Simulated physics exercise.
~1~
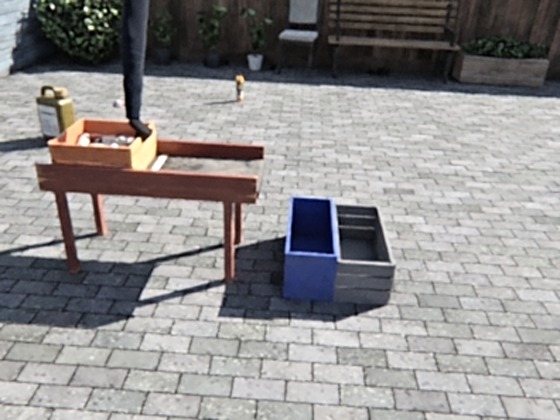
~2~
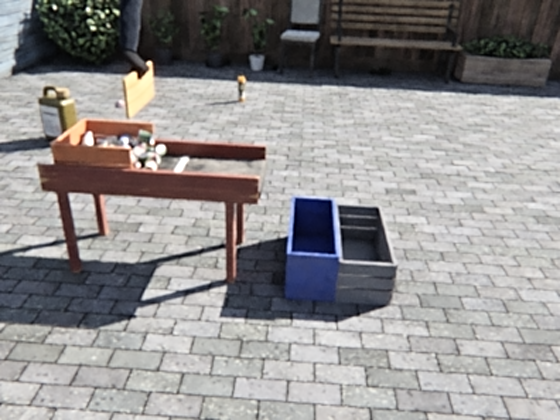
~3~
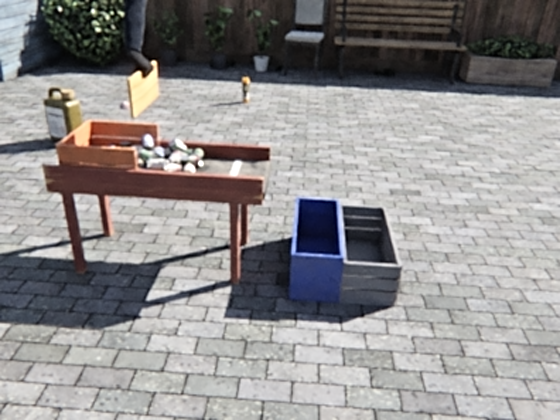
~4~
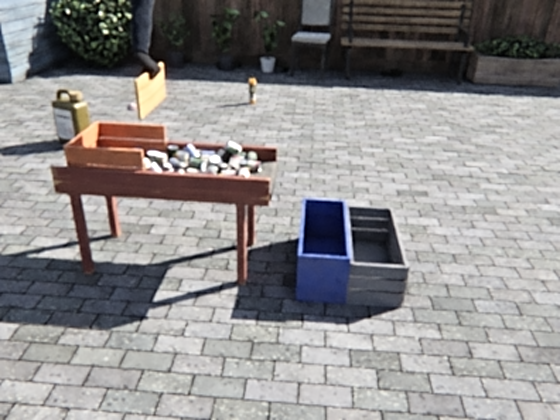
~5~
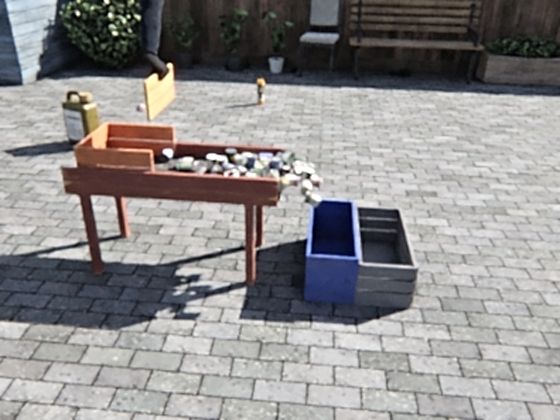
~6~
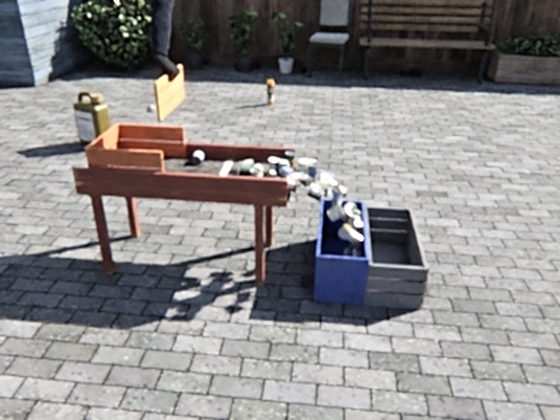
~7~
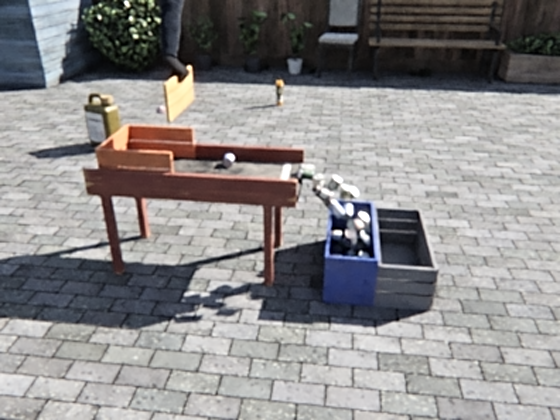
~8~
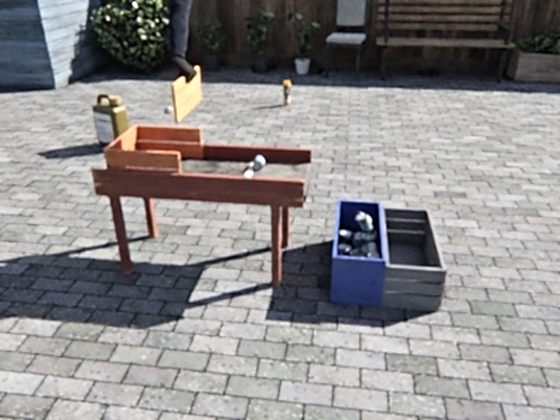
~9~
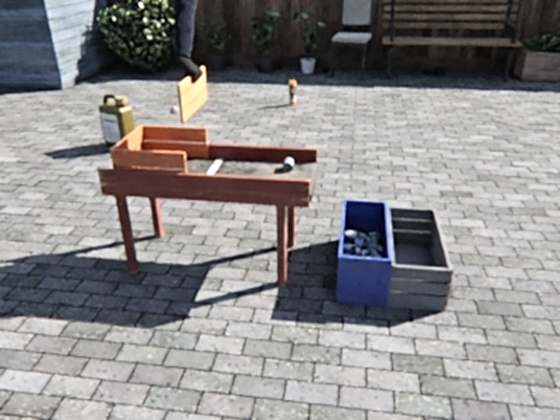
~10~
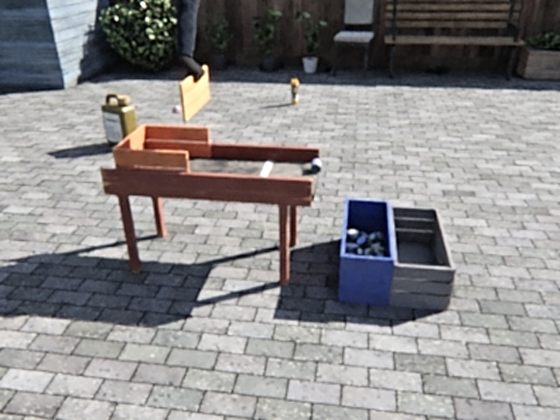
An arm lifts the gate and tins ride off into the blue tub, except one.
